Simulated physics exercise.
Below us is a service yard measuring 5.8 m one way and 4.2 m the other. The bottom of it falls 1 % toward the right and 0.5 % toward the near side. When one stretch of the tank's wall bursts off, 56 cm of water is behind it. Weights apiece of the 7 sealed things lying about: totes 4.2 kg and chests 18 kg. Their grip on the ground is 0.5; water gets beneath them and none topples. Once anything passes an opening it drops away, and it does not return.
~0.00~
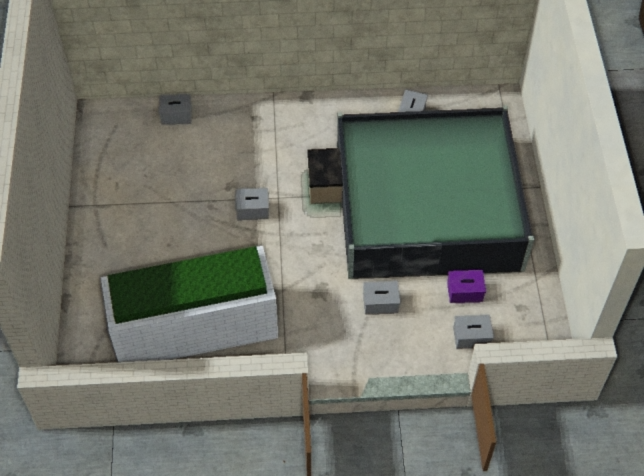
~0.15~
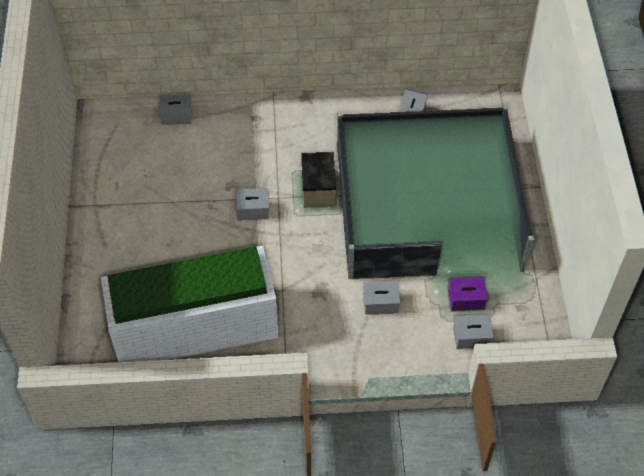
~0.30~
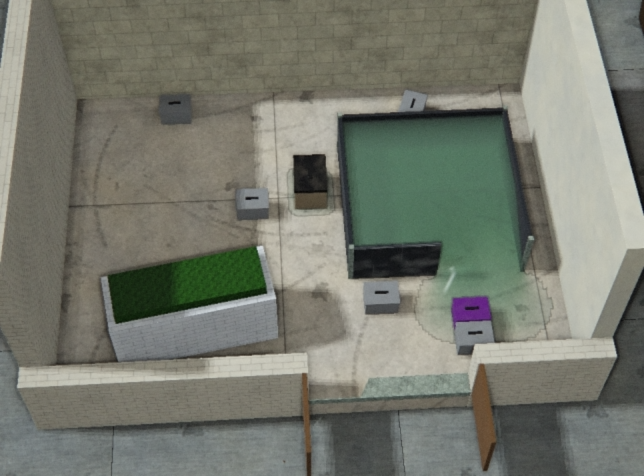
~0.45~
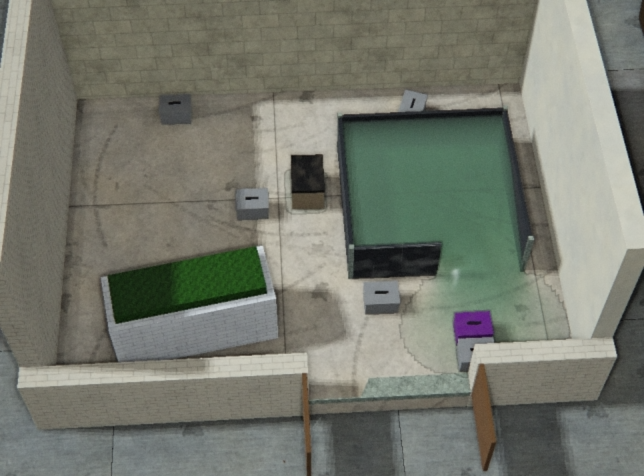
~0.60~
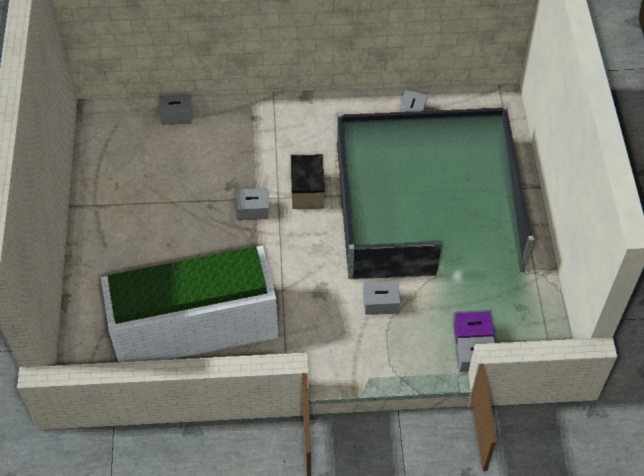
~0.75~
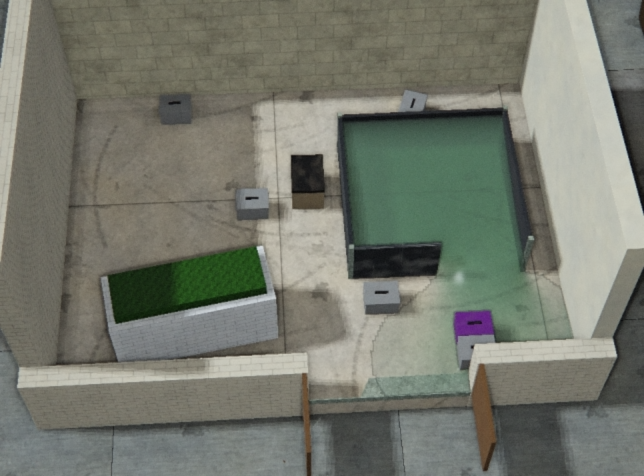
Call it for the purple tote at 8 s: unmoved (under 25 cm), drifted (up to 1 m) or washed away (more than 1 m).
Washed away.
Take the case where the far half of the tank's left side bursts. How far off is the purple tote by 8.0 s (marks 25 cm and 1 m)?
So, for the purple tote: It holds steady.
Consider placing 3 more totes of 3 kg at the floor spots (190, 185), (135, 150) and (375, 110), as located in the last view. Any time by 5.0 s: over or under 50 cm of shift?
First inside the limit, then inside the limit, then outside the limit.
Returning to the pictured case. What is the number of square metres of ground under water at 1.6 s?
At that time the wet patch spans about 7.0 m2.
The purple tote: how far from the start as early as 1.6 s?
Close to 100 cm.
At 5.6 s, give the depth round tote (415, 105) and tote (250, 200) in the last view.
I'd put it at 3 cm and 2 cm respectively.
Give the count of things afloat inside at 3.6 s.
0.
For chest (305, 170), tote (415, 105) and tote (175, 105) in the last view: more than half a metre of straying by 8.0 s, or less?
First one stayed inside, second one went too far, third one went too far.
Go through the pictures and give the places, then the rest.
The first frame shows the purple tote at (467, 281) rests on the ground; 3.8 m2 under water; 0 of 7 have shifted.
The second frame shows the purple tote at (468, 289) rests on the ground, 11 cm from its start; 4.3 m2 under water; 2 of 7 have shifted.
The third frame shows the purple tote at (472, 309) rests on the ground, 38 cm from its start; 5.0 m2 under water; 3 of 7 have shifted.
The fourth frame shows the purple tote at (474, 323), on the bottom, 58 cm from its start; water covers 5.8 m2; 3 of 7 have shifted.
The fifth frame shows the purple tote at (475, 324) floats, 60 cm from its start; water covers 6.4 m2; 3 of 7 have shifted.
The sixth frame shows the purple tote at (474, 323) floats, 60 cm from its start; 6.6 m2 under water; 3 of 7 have shifted.
After 1.6 s the purple tote is near (409, 326), 0.9 m from its start, aground; 0 of 7 are out; 1 afloat.
After 3.6 s the purple tote is near (277, 242), 2.3 m from its start, aground; 1 of 7 are out; 0 afloat.
After 5.6 s the purple tote is near (271, 204), 2.5 m from its start, aground; 1 of 7 are out; 0 afloat.
After 8.0 s the purple tote is near (266, 178), 2.8 m from its start, afloat; 1 of 7 are out; 4 afloat.
